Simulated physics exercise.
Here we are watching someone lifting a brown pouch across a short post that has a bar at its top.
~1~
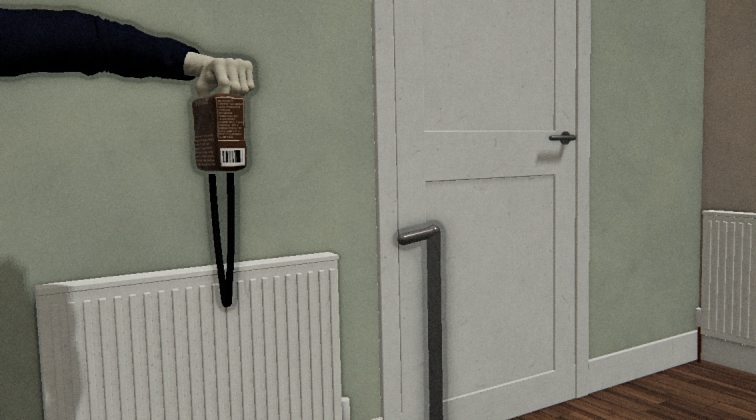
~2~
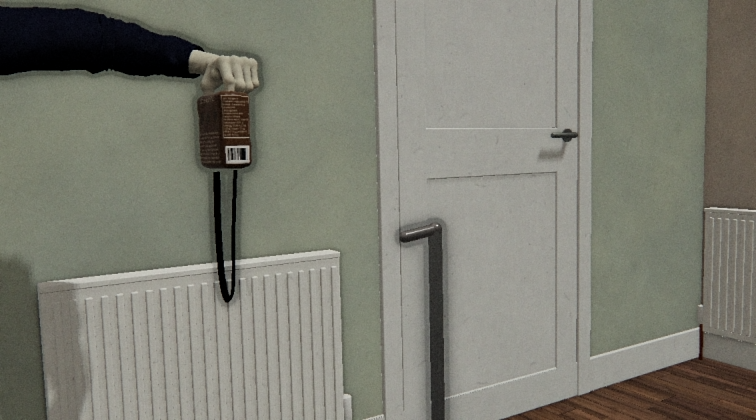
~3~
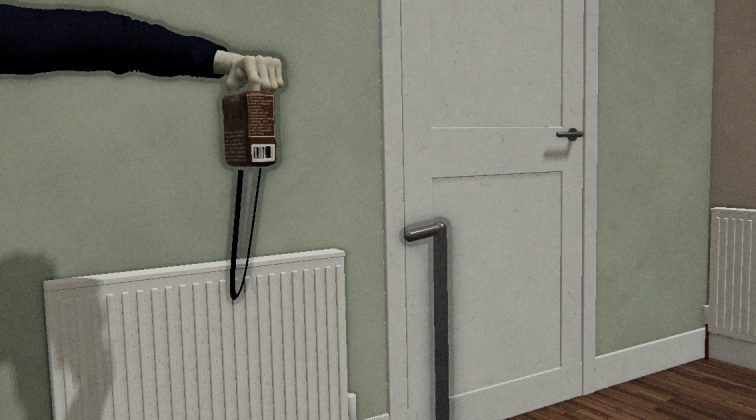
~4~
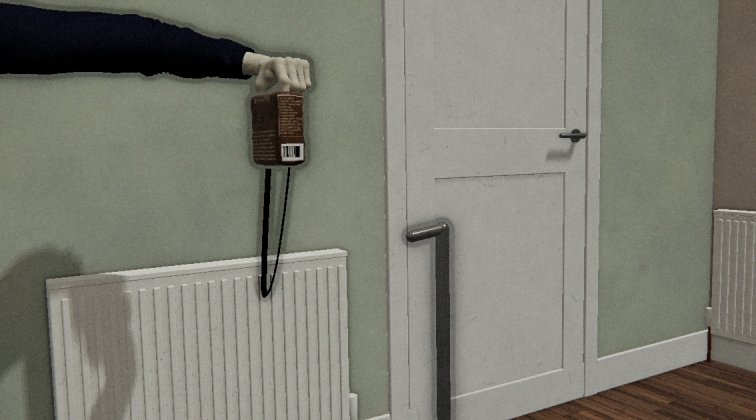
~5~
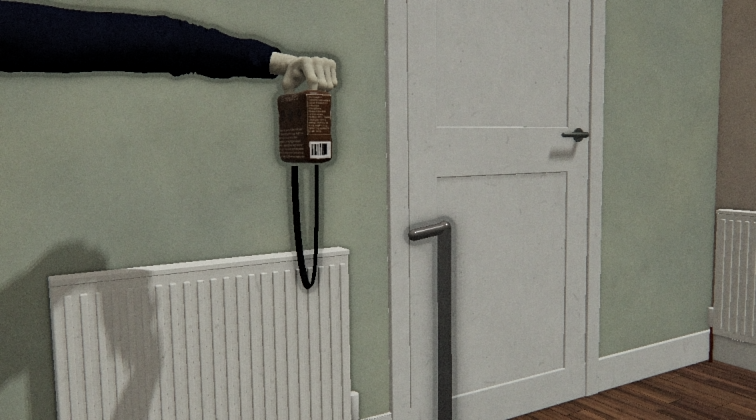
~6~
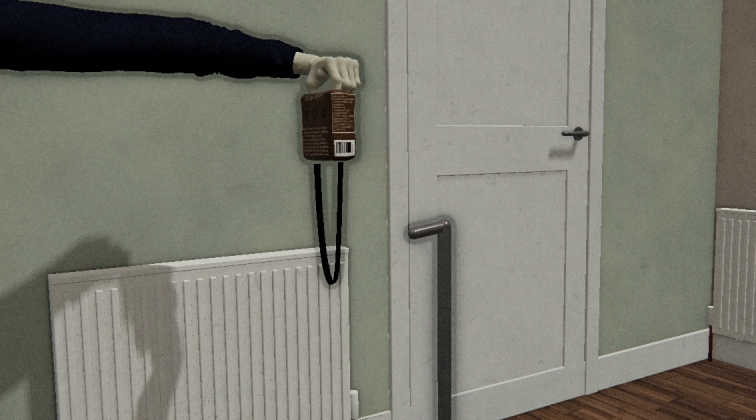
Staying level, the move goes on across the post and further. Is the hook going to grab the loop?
My guess is it will be stopped at the post.
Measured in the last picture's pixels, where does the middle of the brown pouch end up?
About (502, 127).
Then, 0.40 s past the final frame, pouch nearing the post near (372, 126).
Then, 0.94 s past the final frame, pouch over the post near (427, 127).
Then, 1.56 s past the final frame, pouch past the post near (484, 127).
When it is over, pouch past the post near (501, 127); loop tight round the post, hand stopped. The brown pouch is jerked back by its loop.
